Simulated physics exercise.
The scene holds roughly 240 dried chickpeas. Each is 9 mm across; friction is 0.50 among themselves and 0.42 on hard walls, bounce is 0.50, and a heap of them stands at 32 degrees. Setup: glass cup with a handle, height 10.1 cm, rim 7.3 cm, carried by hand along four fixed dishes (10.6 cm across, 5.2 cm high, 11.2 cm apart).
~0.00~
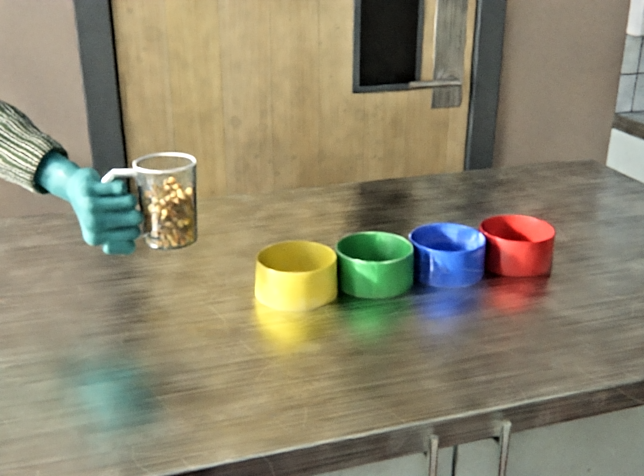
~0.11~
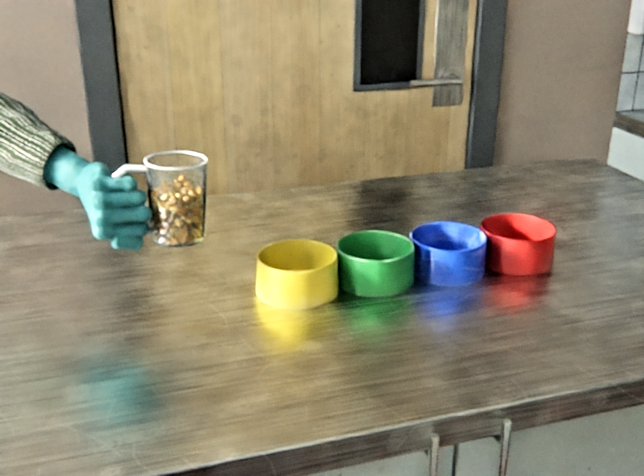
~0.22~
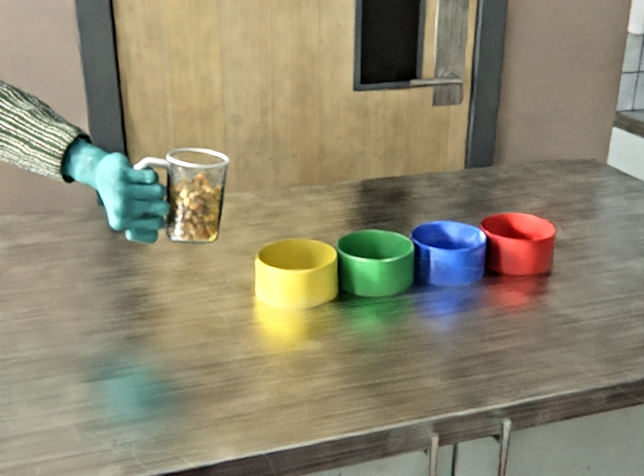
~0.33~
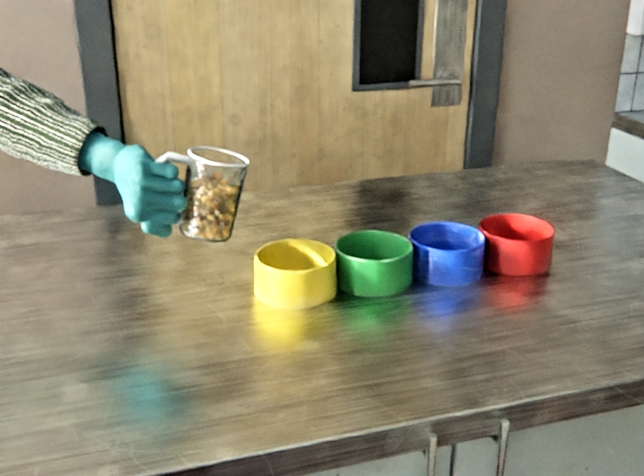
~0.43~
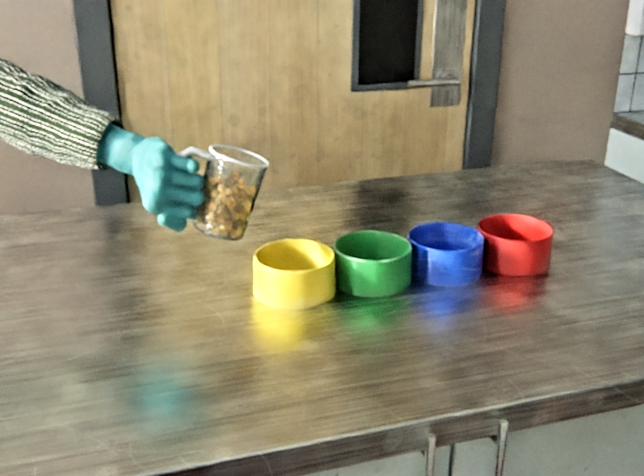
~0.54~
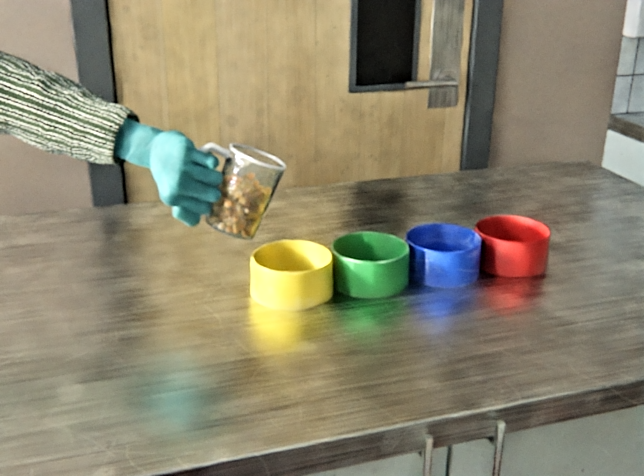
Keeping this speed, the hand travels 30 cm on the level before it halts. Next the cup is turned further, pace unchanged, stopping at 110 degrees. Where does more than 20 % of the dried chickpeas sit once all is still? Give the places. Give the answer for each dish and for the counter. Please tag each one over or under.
Red - under; blue - over; green - under; yellow - under; counter - under.
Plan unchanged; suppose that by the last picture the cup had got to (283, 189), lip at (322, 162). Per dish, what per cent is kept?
In the end red holds 0, blue holds 100, green holds 0, yellow holds 0.
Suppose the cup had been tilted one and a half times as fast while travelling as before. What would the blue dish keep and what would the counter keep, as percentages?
Then the blue dish would get 100 and the counter 0.
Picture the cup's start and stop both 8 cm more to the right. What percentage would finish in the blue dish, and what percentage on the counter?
Blue 50; counter 20.
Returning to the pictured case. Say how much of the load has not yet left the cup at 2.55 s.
It should be near 60 per cent.
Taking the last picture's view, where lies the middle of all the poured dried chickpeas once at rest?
My guess is close to (437, 260).
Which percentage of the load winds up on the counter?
Near 0 percent, roughly speaking.
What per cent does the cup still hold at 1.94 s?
It comes to about 100 percent.
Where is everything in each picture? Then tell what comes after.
In the first picture, cup at (168, 202), tilt 0 degrees, lip at (195, 160), moved 0.0 cm; middle of the pieces at (170, 212); yellow dish at (296, 257); green dish at (374, 247); blue dish at (448, 238); red dish at (517, 229).
In the second picture, cup at (177, 199), tilt 2 degrees, lip at (206, 159), moved 1.0 cm; middle of the pieces at (178, 210).
In the third picture, cup at (195, 197), tilt 8 degrees, lip at (227, 159), moved 3.3 cm; middle of the pieces at (195, 207).
In the fourth picture, cup at (212, 195), tilt 13 degrees, lip at (247, 161), moved 5.6 cm; middle of the pieces at (210, 206).
In the fifth picture, cup at (229, 193), tilt 18 degrees, lip at (267, 162), moved 7.8 cm; middle of the pieces at (226, 204).
In the sixth picture, cup at (244, 193), tilt 23 degrees, lip at (284, 165), moved 10.1 cm; middle of the pieces at (240, 203); yellow dish at (292, 256); green dish at (370, 247); blue dish at (443, 238); red dish at (512, 229). Its pace works out near 50 degrees a second; the hand travels 21 cm a second.
After 1.38 s, tilt 64 degrees; cup holds 100 %.
After 1.94 s, tilt 91 degrees; cup holds 100 %.
Then, at 2.55 s, tilt 110 degrees; cup holds 60 %, blue 35 %.
By 3.9 s all is still; red 0 %, blue 100 %, green 0 %, yellow 0 %, counter 0 %.
